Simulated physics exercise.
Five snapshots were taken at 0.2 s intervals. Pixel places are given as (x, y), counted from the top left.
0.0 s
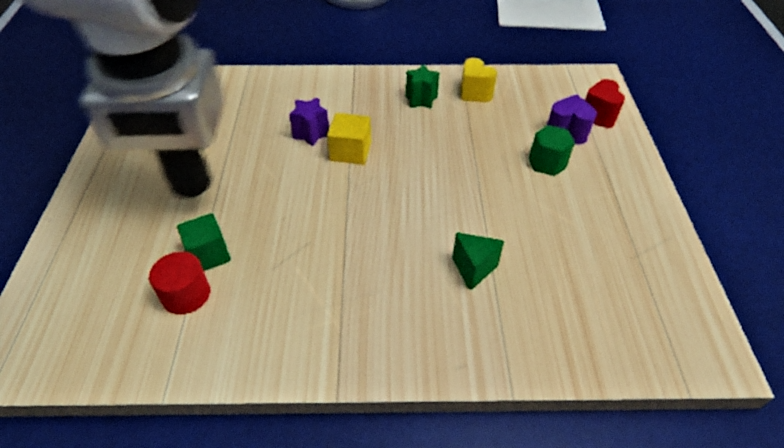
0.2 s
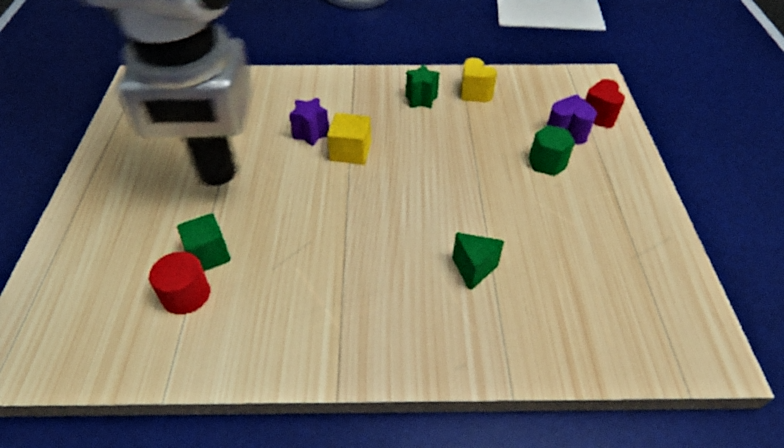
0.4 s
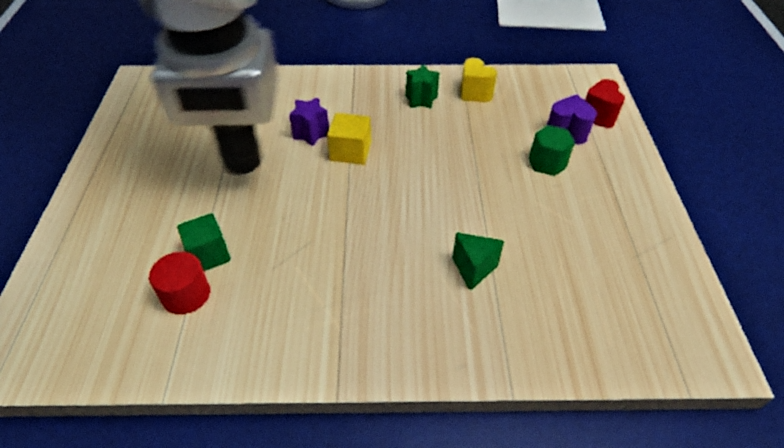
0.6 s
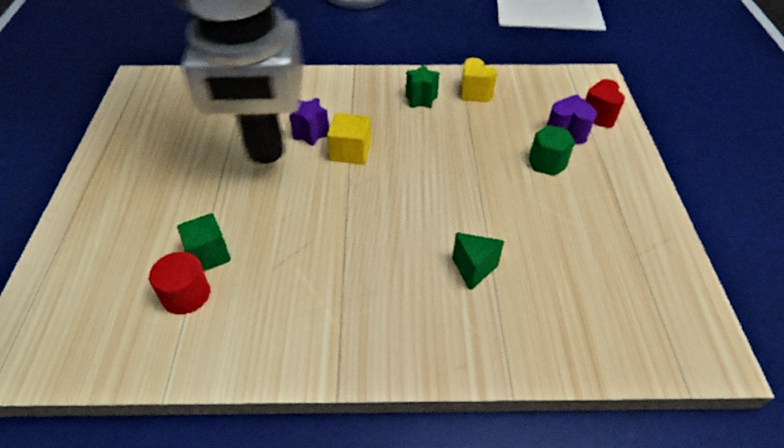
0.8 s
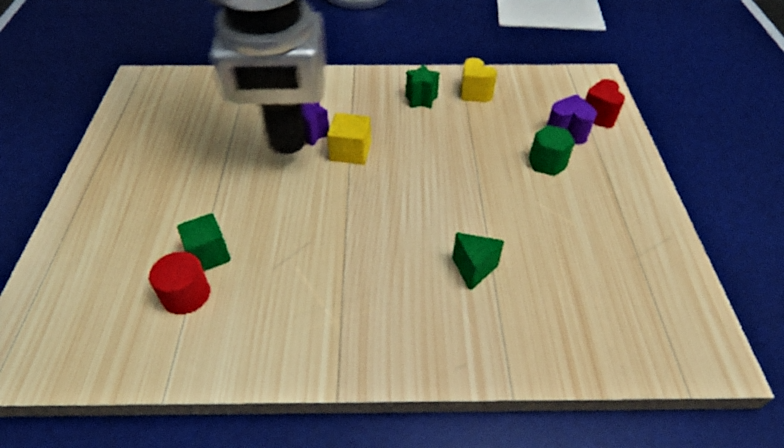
The footage shows a robotic arm with a dark peg moving steadily rightward and slightly away above a wooden board of colored blocks, coming beside the purple star near the yellow square piece, while the blocks stay still.
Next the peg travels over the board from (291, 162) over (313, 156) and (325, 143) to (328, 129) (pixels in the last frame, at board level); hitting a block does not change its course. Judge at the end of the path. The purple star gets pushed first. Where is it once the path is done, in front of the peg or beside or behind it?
Still in front.
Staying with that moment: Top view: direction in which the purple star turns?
From the top, the block rotates counterclockwise.
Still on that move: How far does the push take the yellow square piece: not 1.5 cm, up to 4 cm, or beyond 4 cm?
My estimate: Under 1.5 cm.
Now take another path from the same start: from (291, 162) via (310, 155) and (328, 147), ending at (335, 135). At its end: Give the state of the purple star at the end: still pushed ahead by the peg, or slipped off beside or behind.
The peg still has the purple star in front of it when the path ends.
The first path, step by step. Halfway along, peg at (319, 131); purple star at (311, 102), turned 30° anticlockwise; yellow square piece at (356, 124).
At the end, peg at (326, 110); purple star at (312, 87), turned 55° anticlockwise; yellow square piece at (358, 123).
